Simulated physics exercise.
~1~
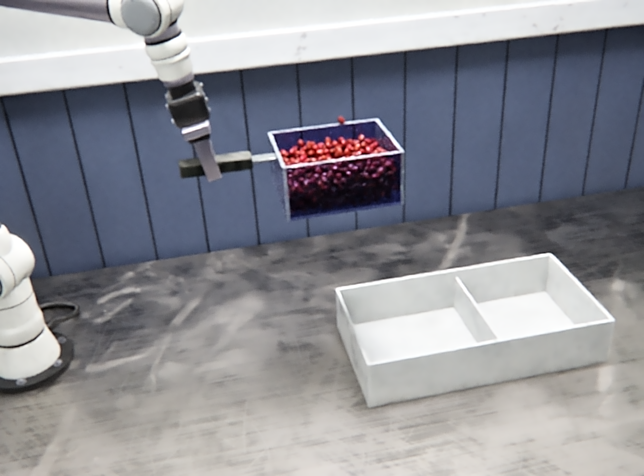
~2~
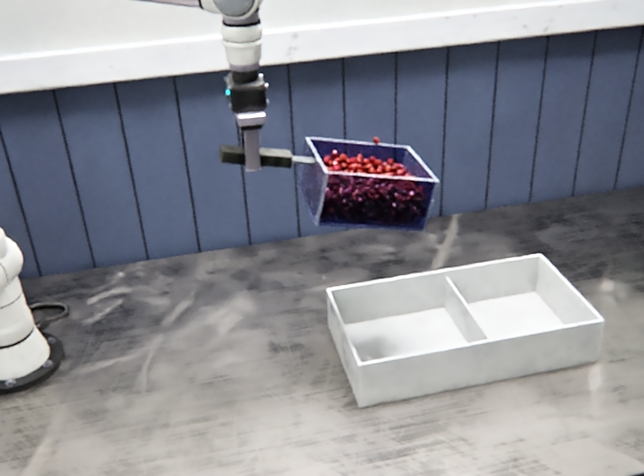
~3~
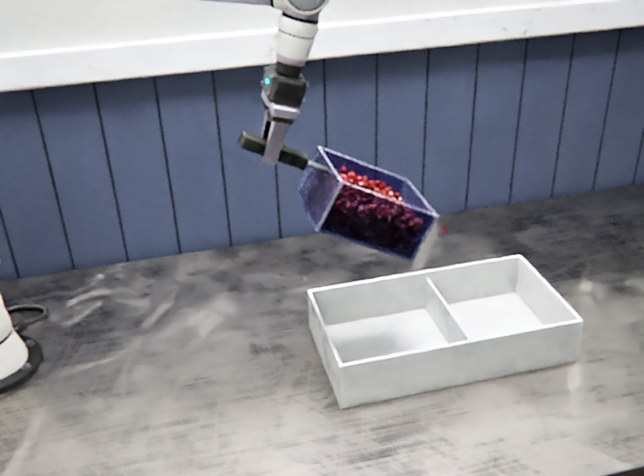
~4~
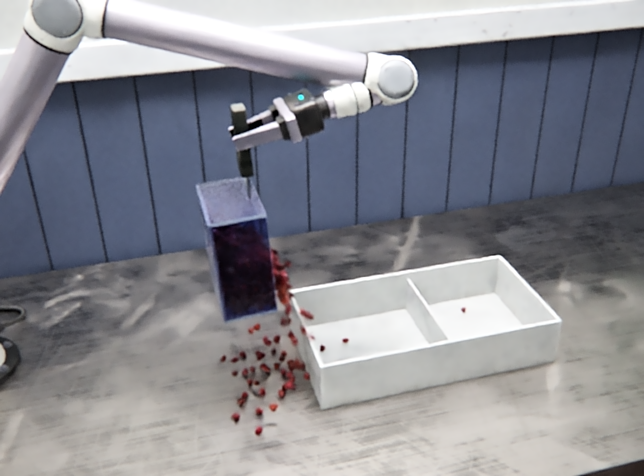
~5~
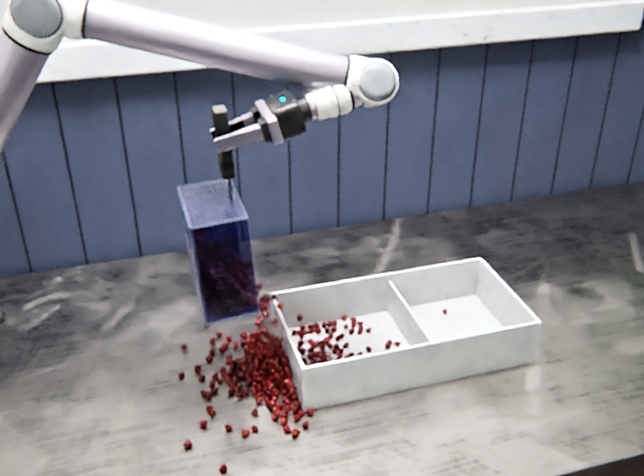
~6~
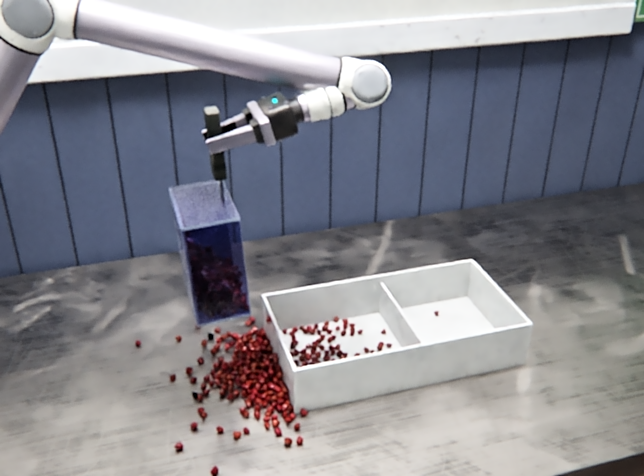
To begin with, a robot arm holds a clear bluish box full of small dark red beans above a grey table, near a white tray divided into two parts. The arm carries the box a little to the right and starts tipping it towards the tray. It then swings the box back left while tilting it until it stands nearly on end. Beans pour from its lower edge, some into the tray's left part but many onto the table beside it. Finally the box hangs still, with beans still inside, a scattered heap lying on the table, and a smaller share in the tray.
